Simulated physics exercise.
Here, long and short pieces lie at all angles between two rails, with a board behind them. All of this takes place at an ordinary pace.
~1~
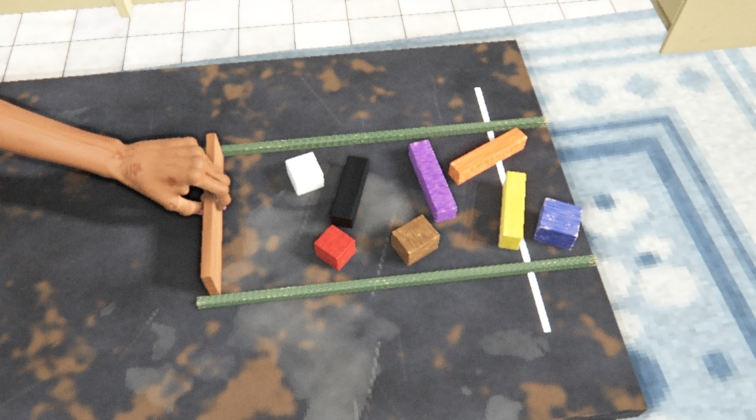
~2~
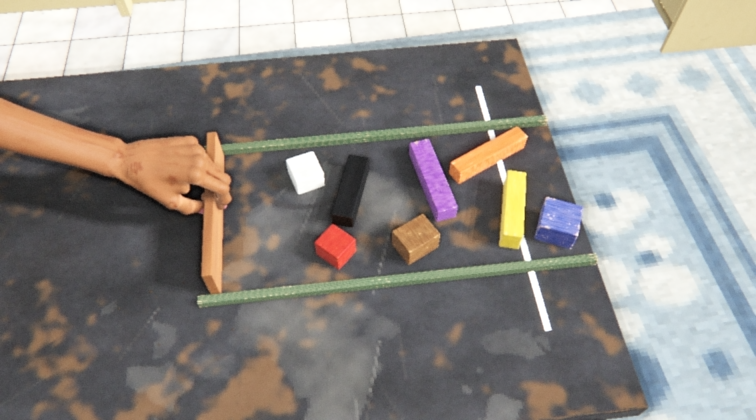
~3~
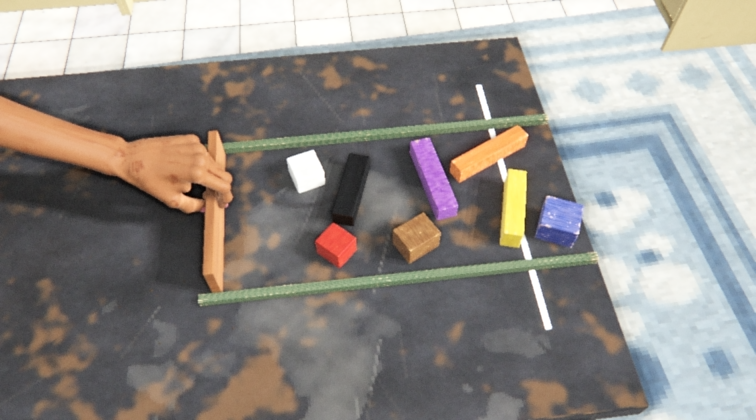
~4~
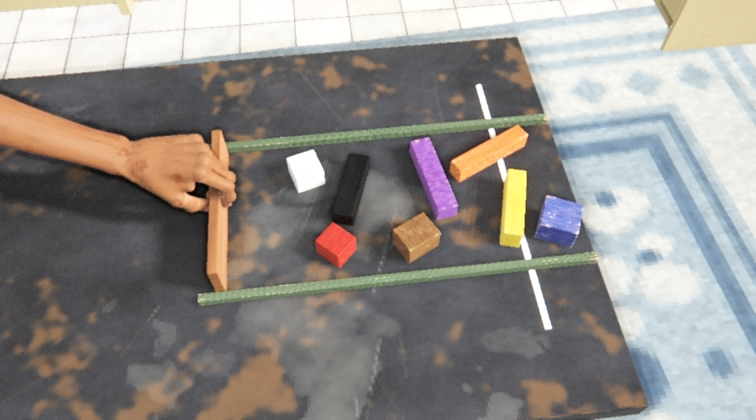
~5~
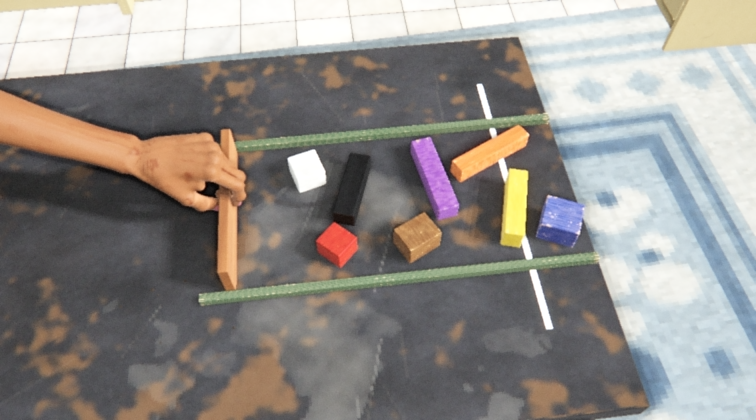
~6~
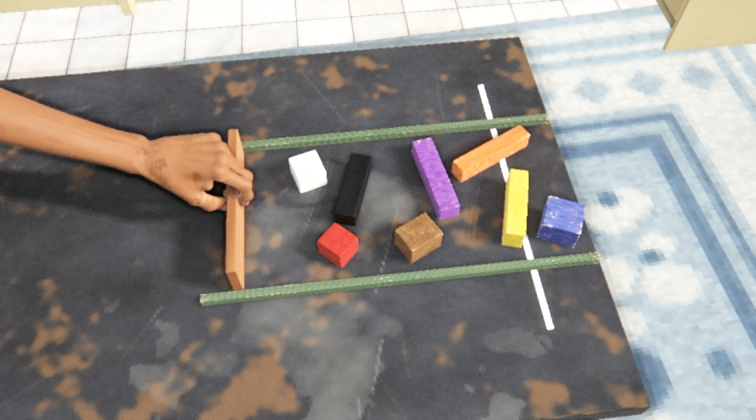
On a dark mottled surface, a hand holding an upright board slides it slightly right between green rails, coloured blocks lying still.
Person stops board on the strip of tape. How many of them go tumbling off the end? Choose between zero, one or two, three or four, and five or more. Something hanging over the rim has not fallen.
The count is three or four.
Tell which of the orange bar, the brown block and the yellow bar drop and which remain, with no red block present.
I'd say the orange bar ends up down, the brown block stays where it is, and the yellow bar ends up down.
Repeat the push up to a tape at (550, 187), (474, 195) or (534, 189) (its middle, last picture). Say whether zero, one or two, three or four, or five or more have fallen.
Per place, in order: Five or over; one to two; more than four.
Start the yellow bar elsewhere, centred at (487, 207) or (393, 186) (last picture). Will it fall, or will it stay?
Lab note - yellow bar, try one ends off, try two keeps its place.
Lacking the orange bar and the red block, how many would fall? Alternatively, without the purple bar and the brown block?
The counts: 1 and 1.
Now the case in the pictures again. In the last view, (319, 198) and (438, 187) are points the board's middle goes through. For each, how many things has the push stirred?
I get 3 at the one place and 7 at the other.
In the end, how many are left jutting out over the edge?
Answer: 1.
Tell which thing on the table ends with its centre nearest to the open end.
The one out in front is the purple bar.
Early on, none off yet; blue block at rest near (561, 222); yellow bar at rest near (515, 208); orange bar at rest near (491, 153).
A while later, none off yet; blue block at rest near (561, 222); yellow bar moving near (520, 209); orange bar travelled a little near (521, 154).
Finally, the number that fall off is three or four; lost, orange bar, yellow bar and blue block.
